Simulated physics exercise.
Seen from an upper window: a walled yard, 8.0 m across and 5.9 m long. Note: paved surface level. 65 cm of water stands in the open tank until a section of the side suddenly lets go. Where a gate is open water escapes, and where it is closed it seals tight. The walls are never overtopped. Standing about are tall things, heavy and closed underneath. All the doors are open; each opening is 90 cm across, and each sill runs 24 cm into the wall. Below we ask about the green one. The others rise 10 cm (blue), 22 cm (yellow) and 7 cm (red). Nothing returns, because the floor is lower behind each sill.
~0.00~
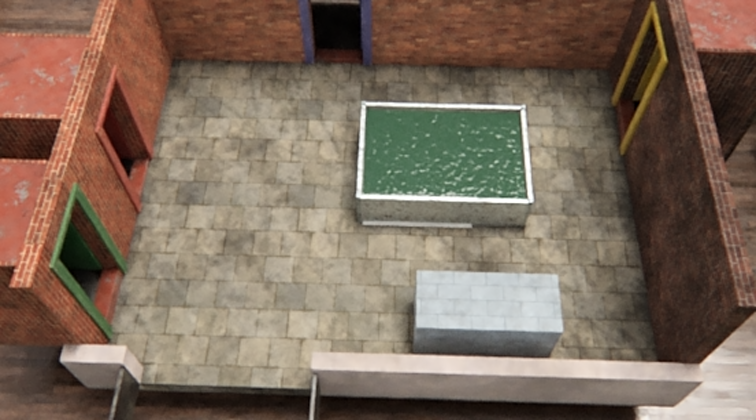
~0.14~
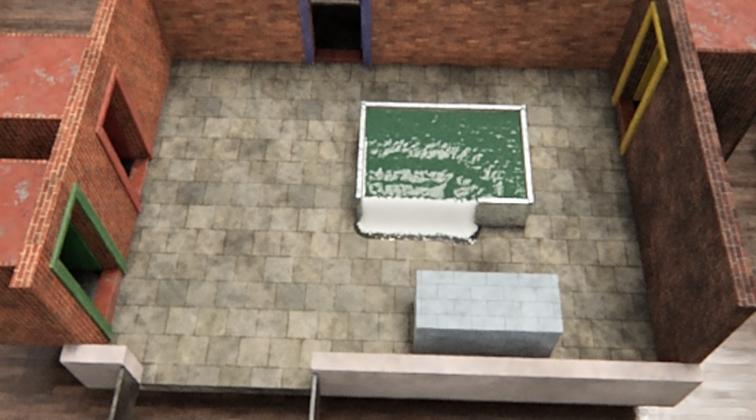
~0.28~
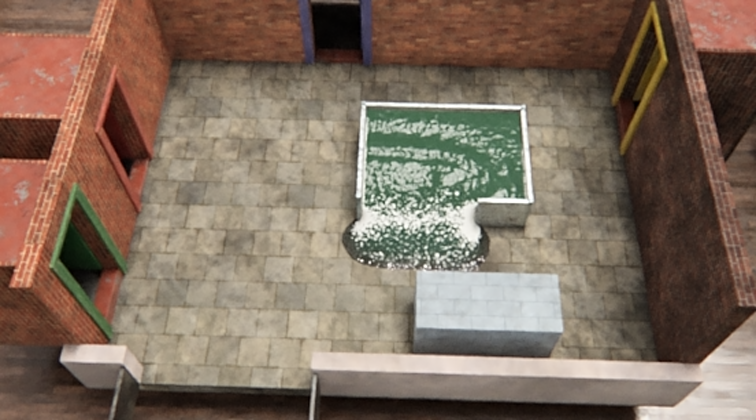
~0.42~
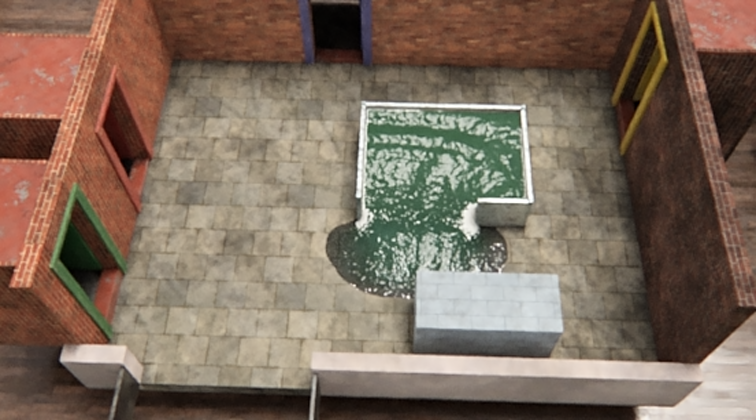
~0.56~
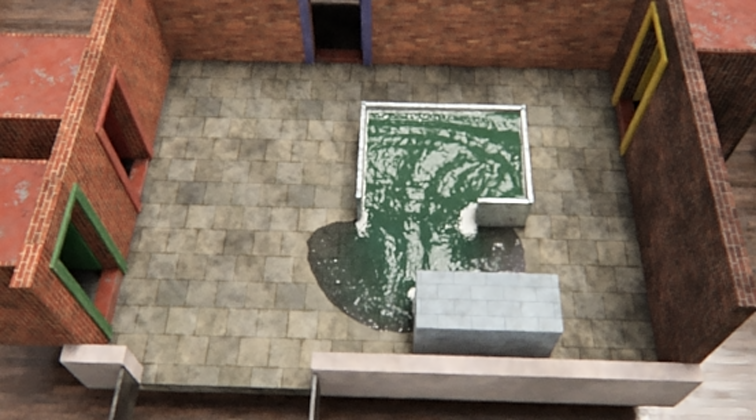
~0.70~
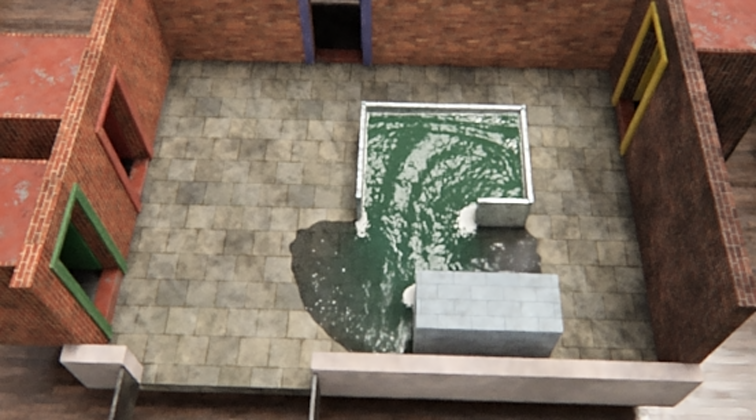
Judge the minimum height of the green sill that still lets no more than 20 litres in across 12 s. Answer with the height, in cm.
My estimate is 11.5 cm.
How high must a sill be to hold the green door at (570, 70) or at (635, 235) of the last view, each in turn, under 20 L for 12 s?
About 8.5 cm, then about 11.5 cm.
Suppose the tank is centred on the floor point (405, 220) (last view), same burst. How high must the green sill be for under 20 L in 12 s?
In this case, 13.0 cm or so.
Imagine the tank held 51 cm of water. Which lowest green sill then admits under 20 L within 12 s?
Something near 8.0 cm should do.
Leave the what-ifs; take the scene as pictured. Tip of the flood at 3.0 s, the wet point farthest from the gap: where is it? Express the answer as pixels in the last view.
Pixel: About (103, 365).
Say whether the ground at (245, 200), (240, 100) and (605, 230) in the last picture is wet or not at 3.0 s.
So the three spots come out spared, spared, swamped, in that order.
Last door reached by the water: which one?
Answer: Blue.
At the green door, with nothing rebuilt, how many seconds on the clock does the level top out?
At about 3.6 s.
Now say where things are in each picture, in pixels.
Still water, 65 cm deep, in the open tank at (443, 153); the green door at (96, 271) is dry, in the first picture.
Water pours out at (418, 213) and has run 0.3 m, to (372, 235); about 9 cm deep outside, 65 cm at the back, in the second picture.
The front is at a hidden place, 0.8 m from the gap at (418, 215); 1.5 m2 of floor is wet, 65 cm left at the back, in the third picture.
Water pours out at (418, 215) and has run 1.3 m, to a hidden place; about 10 cm deep outside, 63 cm at the back, in the fourth picture.
Water pours out at (418, 215) and has run 1.8 m, to (400, 328); about 8 cm deep outside, 56 cm at the back, in the fifth picture.
The gap is at (418, 215), the front 2.4 m out at a hidden place; the back of the open tank holds 57 cm; the green door at (96, 271), 4.8 m from the gap, is still 2.9 m from the nearest water, in the sixth picture.
After 1.4 s water covers 20 % of the floor, deepest (46 cm) near (429, 295); it has not reached the green door.
After 3.0 s water covers 40 % of the floor, deepest (32 cm) near (103, 365); 7 cm at the green door, 0 litres in over its 24 cm sill.
After 12.0 s water covers 100 % of the floor, deepest (8 cm) near (348, 83); 4 cm at the green door, 0 litres in over its 24 cm sill.
At the green door as built, the water arrived by 3.0 s and peaked near 16 cm at 3.6 s.
Run again over the same 12 s with other heights there, 26 litres in over 10.5 cm, 7 litres over 14 cm. The limit of 20 litres is kept from about 11.5 cm up.
